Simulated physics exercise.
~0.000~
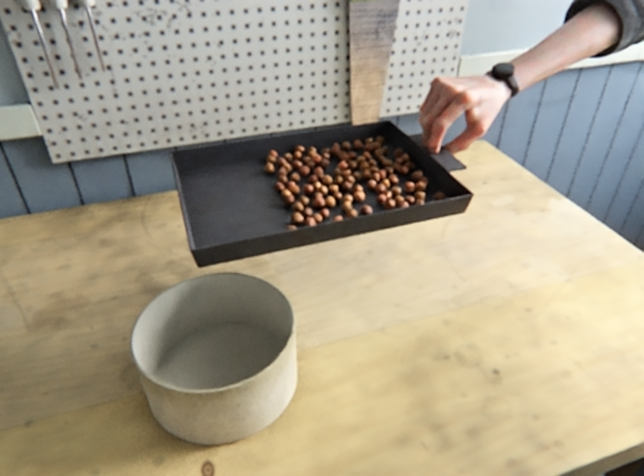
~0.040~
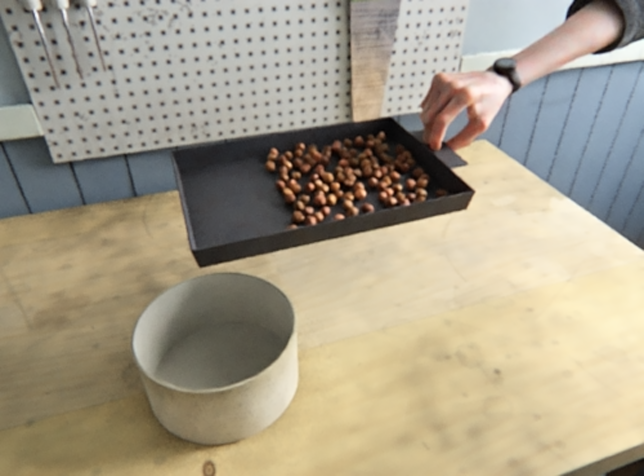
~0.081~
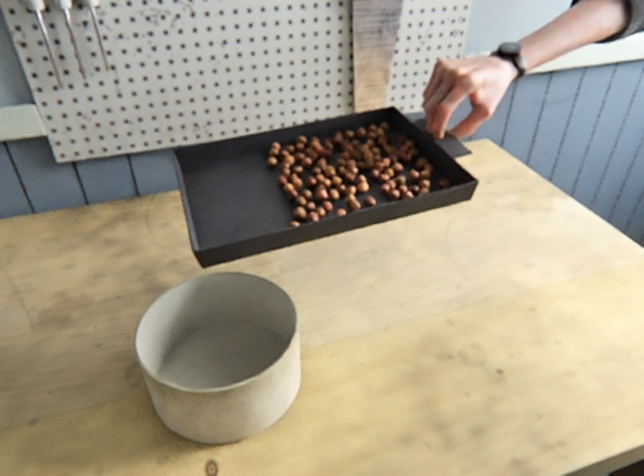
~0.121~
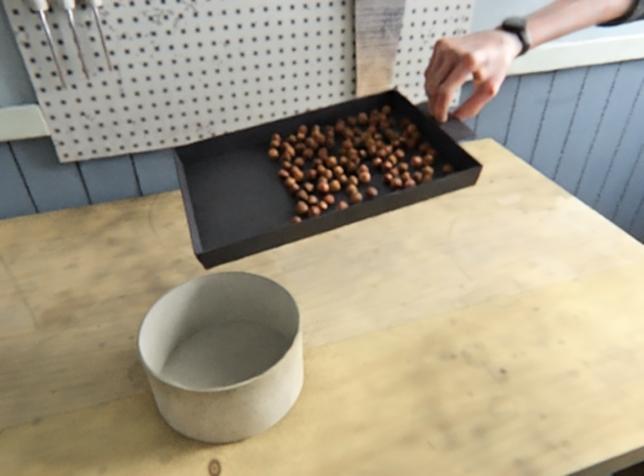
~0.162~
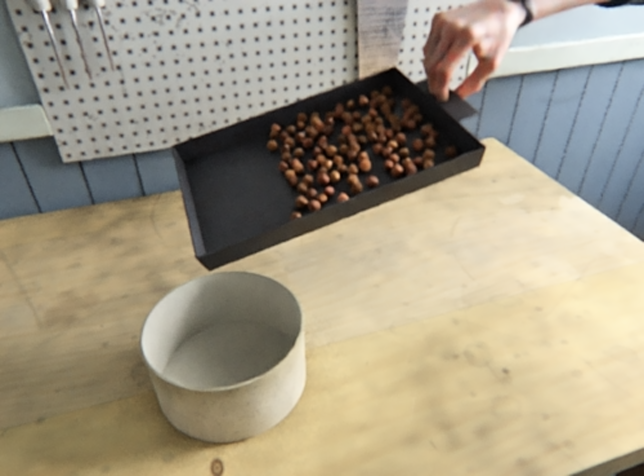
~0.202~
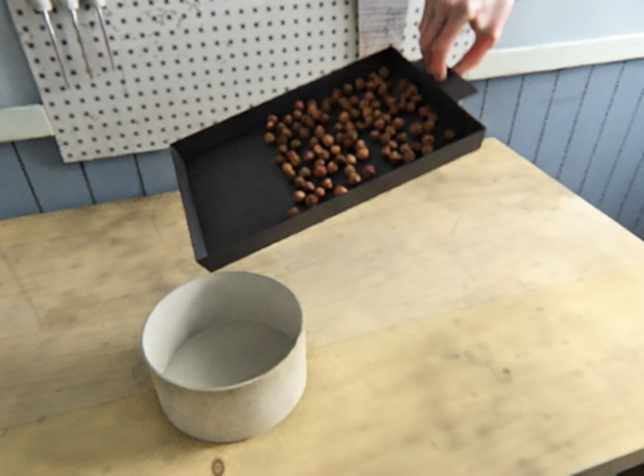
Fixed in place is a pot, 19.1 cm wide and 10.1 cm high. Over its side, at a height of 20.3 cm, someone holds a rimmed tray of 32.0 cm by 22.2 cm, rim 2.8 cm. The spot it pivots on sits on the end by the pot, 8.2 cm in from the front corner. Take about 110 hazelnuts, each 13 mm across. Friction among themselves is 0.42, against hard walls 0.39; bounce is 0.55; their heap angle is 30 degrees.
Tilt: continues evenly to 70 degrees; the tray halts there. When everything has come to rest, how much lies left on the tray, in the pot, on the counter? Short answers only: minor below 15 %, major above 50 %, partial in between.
Outcome: Tray: A fair amount, pot: A fair amount, counter: A fair amount.
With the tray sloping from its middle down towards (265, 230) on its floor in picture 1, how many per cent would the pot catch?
That would be close to 60 per cent.
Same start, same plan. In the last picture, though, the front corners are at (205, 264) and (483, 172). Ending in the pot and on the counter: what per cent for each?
Per cent by place - pot 45, counter 0.
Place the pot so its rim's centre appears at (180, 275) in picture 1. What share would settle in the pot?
About 10 per cent.
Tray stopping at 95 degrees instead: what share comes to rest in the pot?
I'd put it at close to 60 per cent.
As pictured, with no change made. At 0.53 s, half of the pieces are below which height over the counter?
The halfway line is at about 26 cm.
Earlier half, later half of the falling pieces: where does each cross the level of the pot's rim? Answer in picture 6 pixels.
Around (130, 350), then (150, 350).
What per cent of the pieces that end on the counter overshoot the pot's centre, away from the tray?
I'd put it close to 100 per cent.
Then, at 0.40 s, tilt 45 degrees; the tray holds 100 %, the pot 0 %.
After 0.53 s, tilt 63 degrees; the tray holds 100 %, the pot 0 %.
After 0.80 s, tilt 70 degrees; the tray holds 40 %, the pot 15 %.
By 1.8 s all is still; tray 35 %, pot 30 %, counter 35 %.
